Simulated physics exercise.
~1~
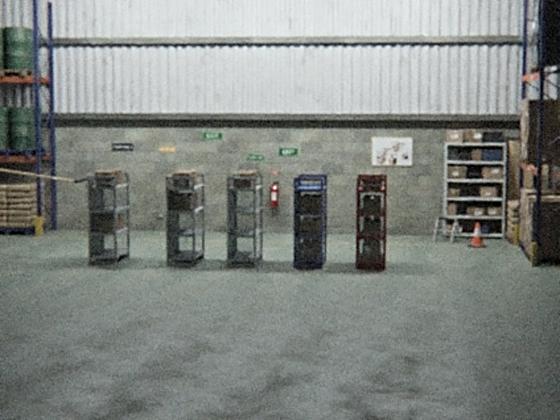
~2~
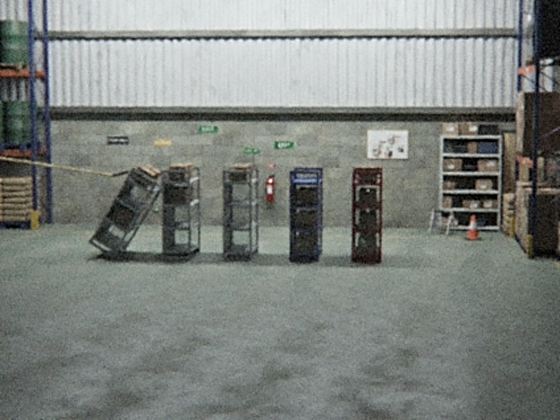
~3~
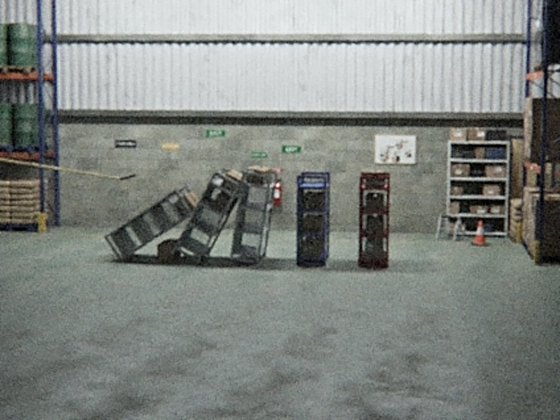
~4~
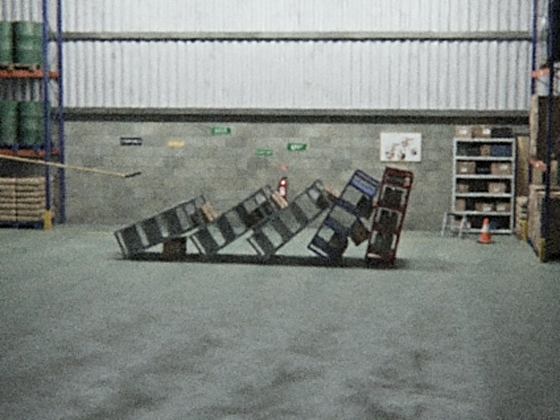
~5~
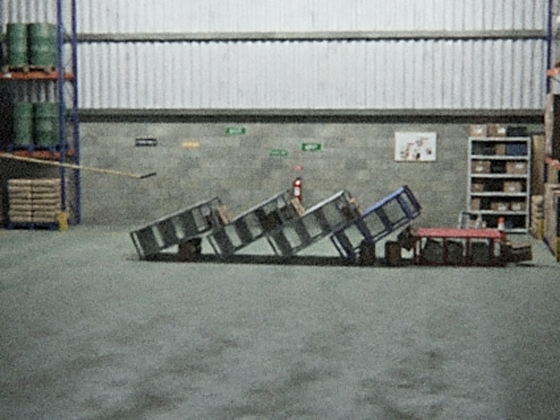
To begin with, five open shelving racks stand in a row across a warehouse floor, three grey, then one blue and one red, with a pole reaching in from the left. The leftmost rack tips to the right and leans against its neighbour. That one tilts into the third grey rack, while cartons slide out below. The lean passes on to the blue rack, which tips into the red one. Finally the red rack falls flat on the right among spilt cartons, and the other four rest slanted in an overlapping line, none left standing.
